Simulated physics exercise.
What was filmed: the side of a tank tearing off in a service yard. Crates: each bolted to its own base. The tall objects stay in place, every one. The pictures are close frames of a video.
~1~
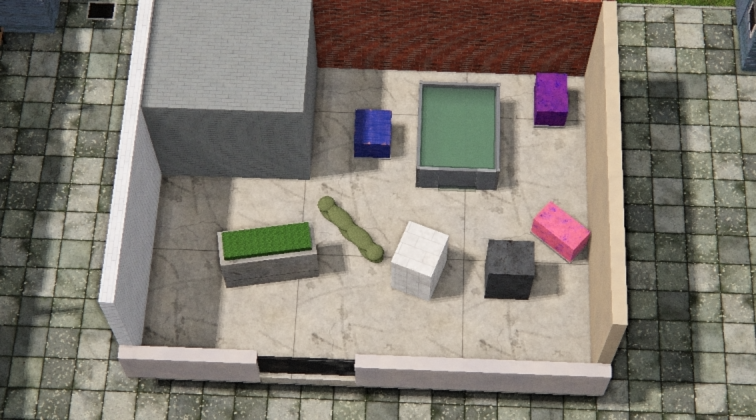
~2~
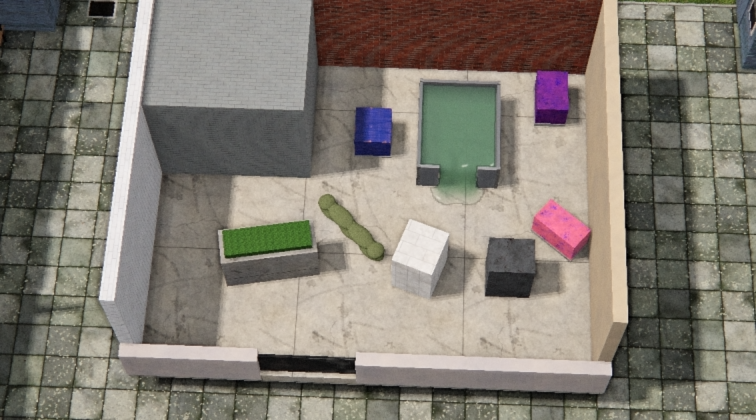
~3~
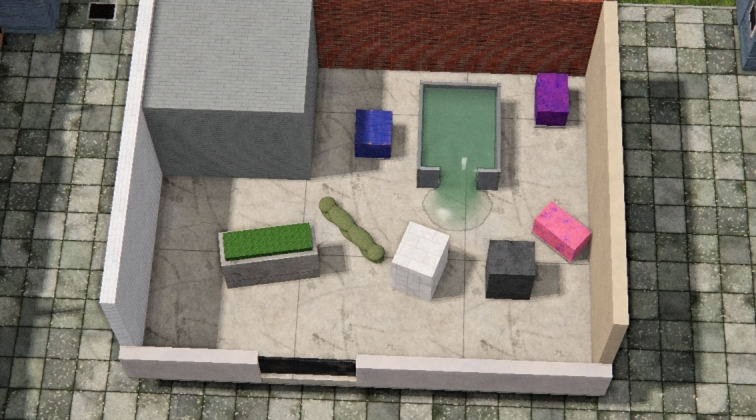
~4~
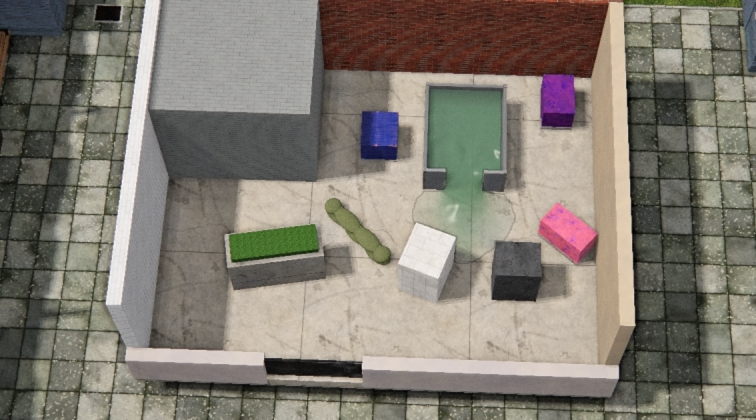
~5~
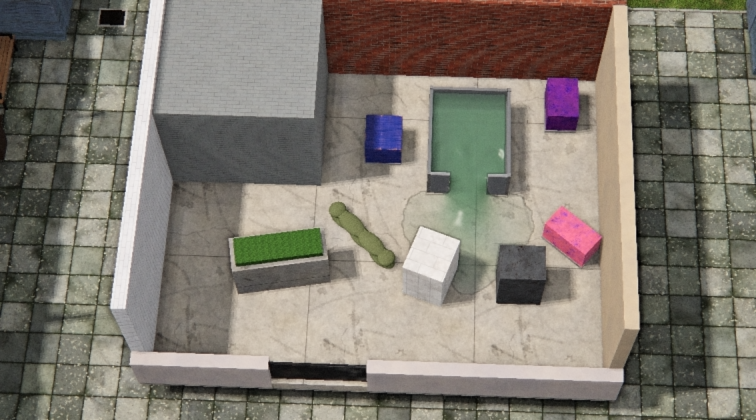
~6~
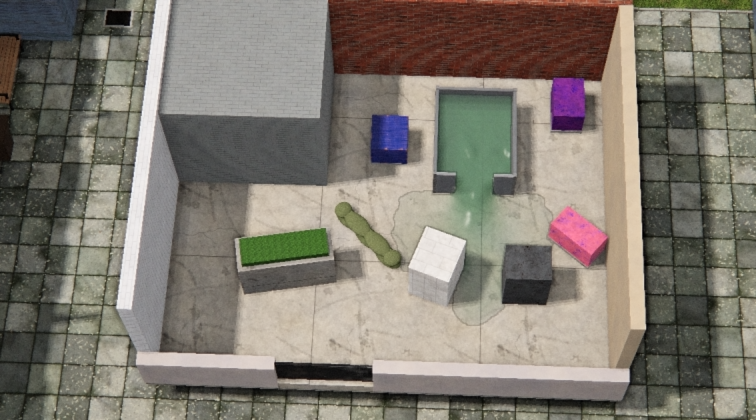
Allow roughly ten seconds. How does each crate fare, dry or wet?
The purple crate comes out dry. The pink crate comes out wet. The blue crate comes out wet.
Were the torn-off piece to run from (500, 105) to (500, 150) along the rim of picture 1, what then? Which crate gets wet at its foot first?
That would be the purple one, reached first.
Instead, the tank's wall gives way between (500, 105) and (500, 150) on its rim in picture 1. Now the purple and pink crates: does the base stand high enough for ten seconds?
The purple one is reached; the pink one is reached.
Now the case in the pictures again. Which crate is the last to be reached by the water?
Should be the purple crate.
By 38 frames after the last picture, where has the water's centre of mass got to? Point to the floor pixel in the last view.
I'd point to (450, 241).
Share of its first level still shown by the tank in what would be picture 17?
About 52 per cent.
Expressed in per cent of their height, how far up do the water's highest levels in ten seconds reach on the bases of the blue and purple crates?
Around 180 % and 60 %.
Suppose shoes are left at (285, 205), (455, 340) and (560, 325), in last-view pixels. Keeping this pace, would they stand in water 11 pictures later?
Taking the three spots one by one, I'd call them clear, drenched and clear.
A moment on, water covers 20 % of the floor; the purple crate not reached, the pink crate water round its plinth, the blue crate not reached.
Next, water covers 30 % of the floor; the purple crate not reached, the pink crate water round its plinth, the blue crate water round its plinth.
Then, water covers 45 % of the floor; the purple crate not reached, the pink crate water round its plinth, the blue crate water round its plinth.
Later, water covers 75 % of the floor; the purple crate water round its plinth, the pink crate water round its plinth, the blue crate water round its plinth.
In the end, water covers 95 % of the floor; the purple crate stayed above the water, the pink crate was topped, the blue crate was topped.
